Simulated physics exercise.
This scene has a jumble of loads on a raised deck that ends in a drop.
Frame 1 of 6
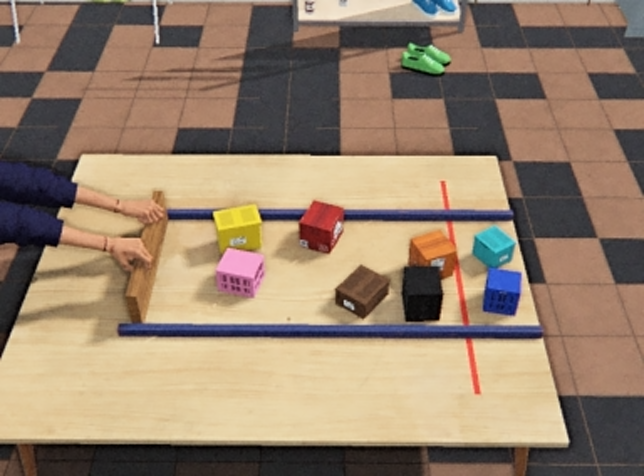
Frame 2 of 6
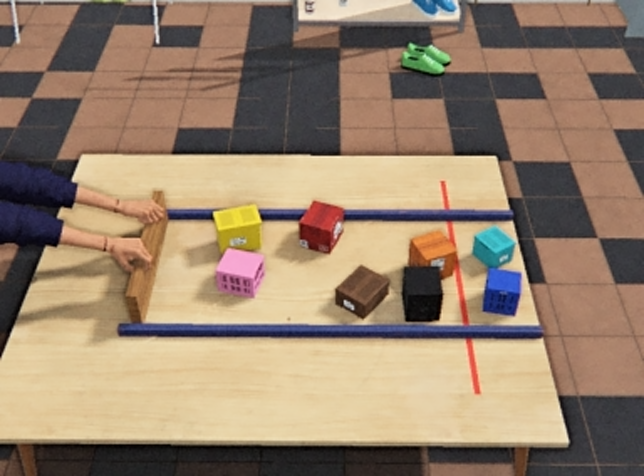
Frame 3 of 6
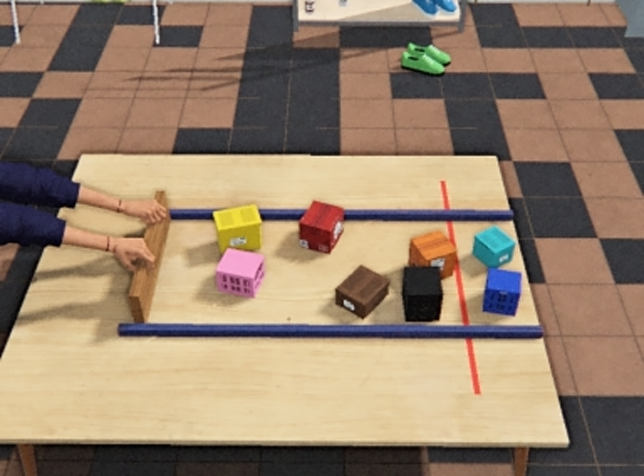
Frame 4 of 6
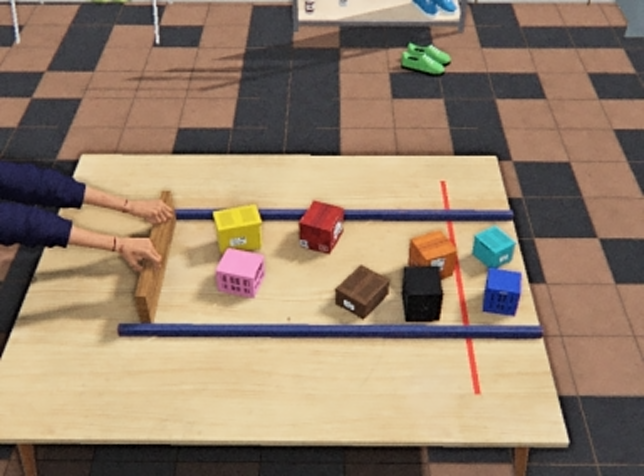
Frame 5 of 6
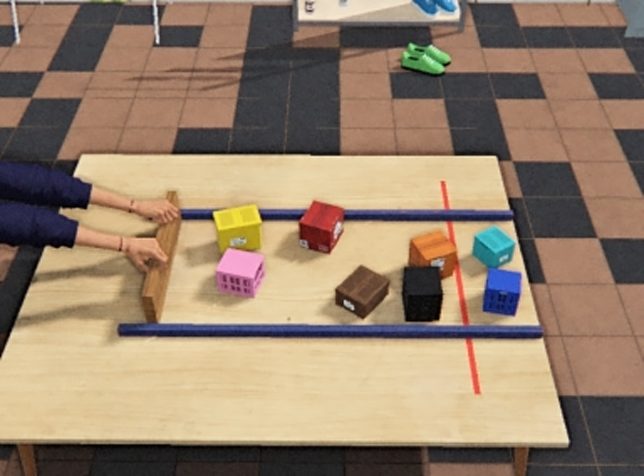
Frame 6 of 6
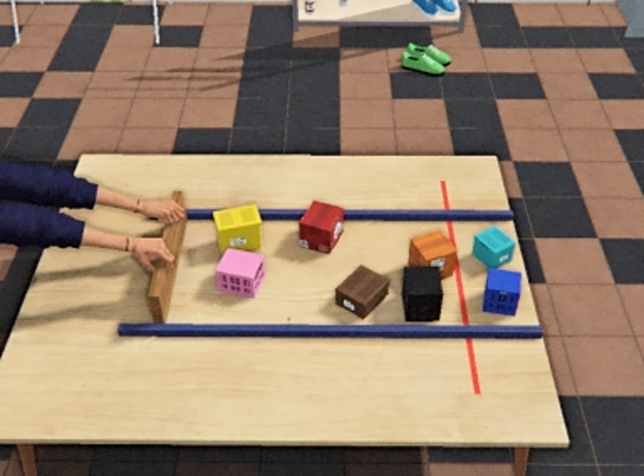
At the start, two hands grip a wooden plank at the left end of two blue rails on a table, with eight colourful boxes and crates spread between the rails to its right. The hands then slide the plank slowly a short way rightward, while the boxes and crates stay still.
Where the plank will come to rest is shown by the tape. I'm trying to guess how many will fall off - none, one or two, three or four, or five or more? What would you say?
I'd say one or two.
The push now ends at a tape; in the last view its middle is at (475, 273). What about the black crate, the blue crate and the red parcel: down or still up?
The black crate is gone, the blue crate is gone, the red parcel is gone.
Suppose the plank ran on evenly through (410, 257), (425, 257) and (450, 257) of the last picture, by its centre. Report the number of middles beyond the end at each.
First 0, then 0, finally 2.
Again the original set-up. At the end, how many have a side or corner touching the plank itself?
That comes to 3.
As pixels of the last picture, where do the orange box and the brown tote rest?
Result: One at about (515, 257), the other at about (488, 310).
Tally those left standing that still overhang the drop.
I get 3.
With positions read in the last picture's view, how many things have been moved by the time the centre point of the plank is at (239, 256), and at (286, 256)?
So far 2, and 3 at the second.
Soon after, none off yet; turquoise tote at rest near (493, 249); blue crate at rest near (502, 292); orange box at rest near (432, 257).
In the end, the number that fall off is one or two; gone, blue crate and turquoise tote.
